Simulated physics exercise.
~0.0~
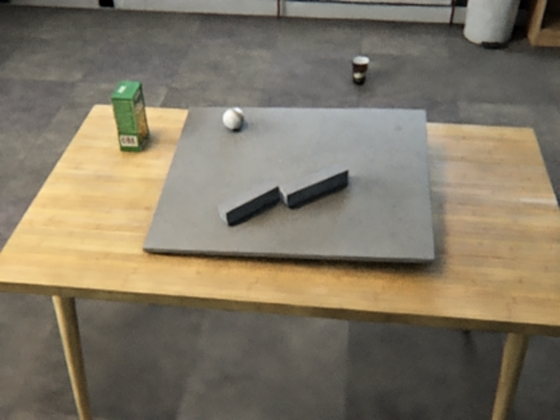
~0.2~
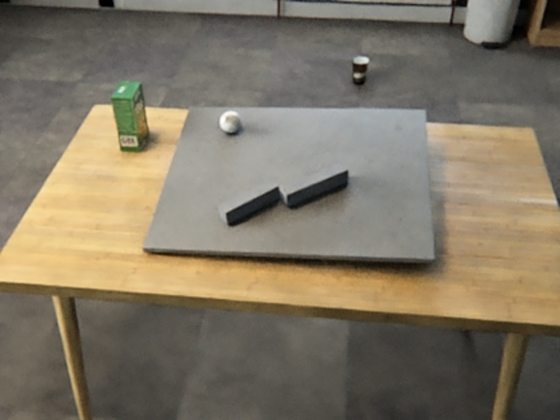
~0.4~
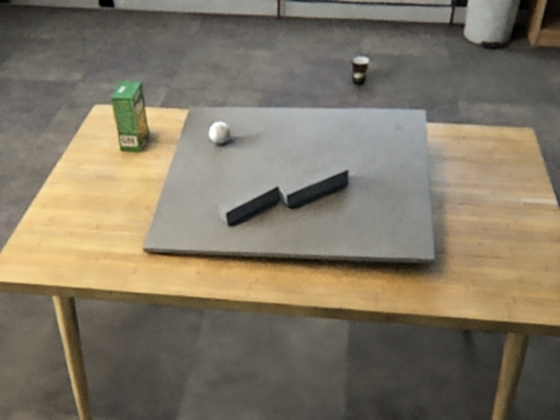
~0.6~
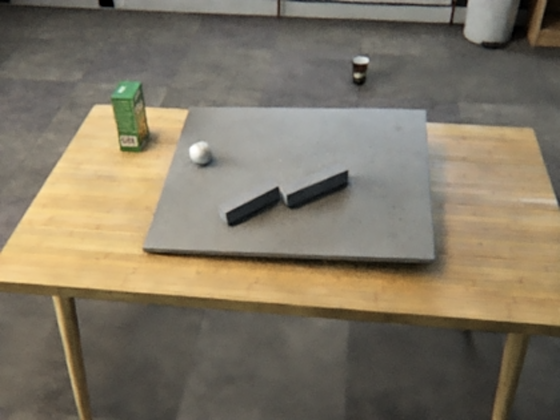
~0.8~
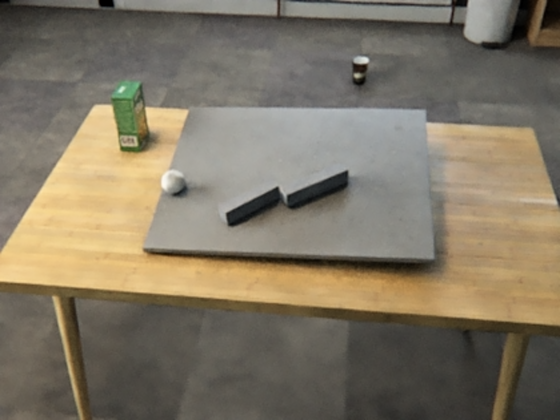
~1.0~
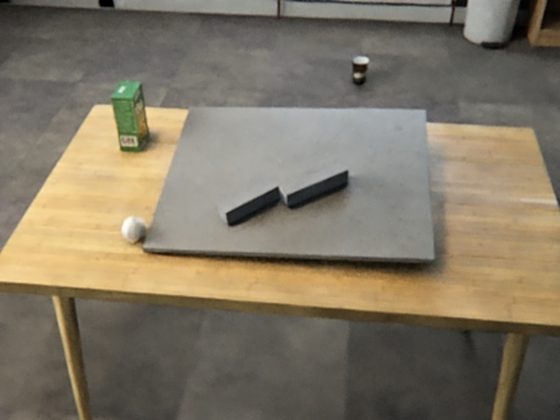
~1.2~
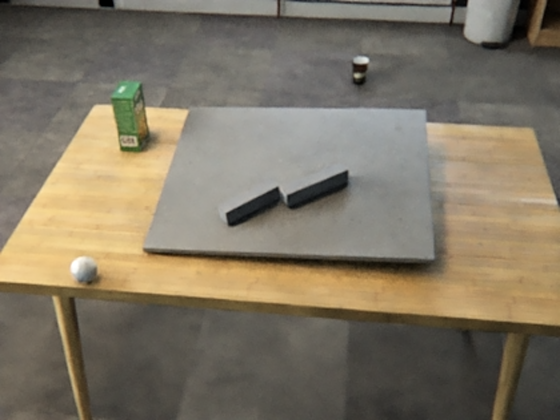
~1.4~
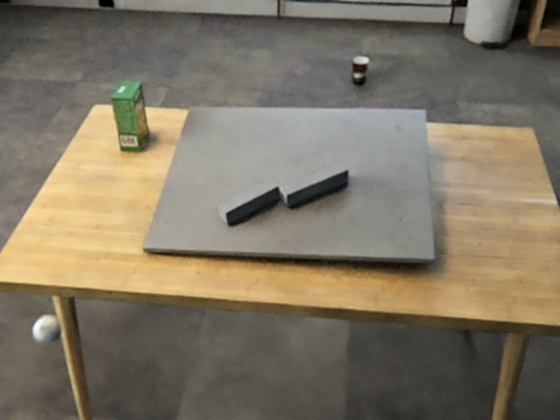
On a tilted grey board, a white ball rolls left and drops off the table.
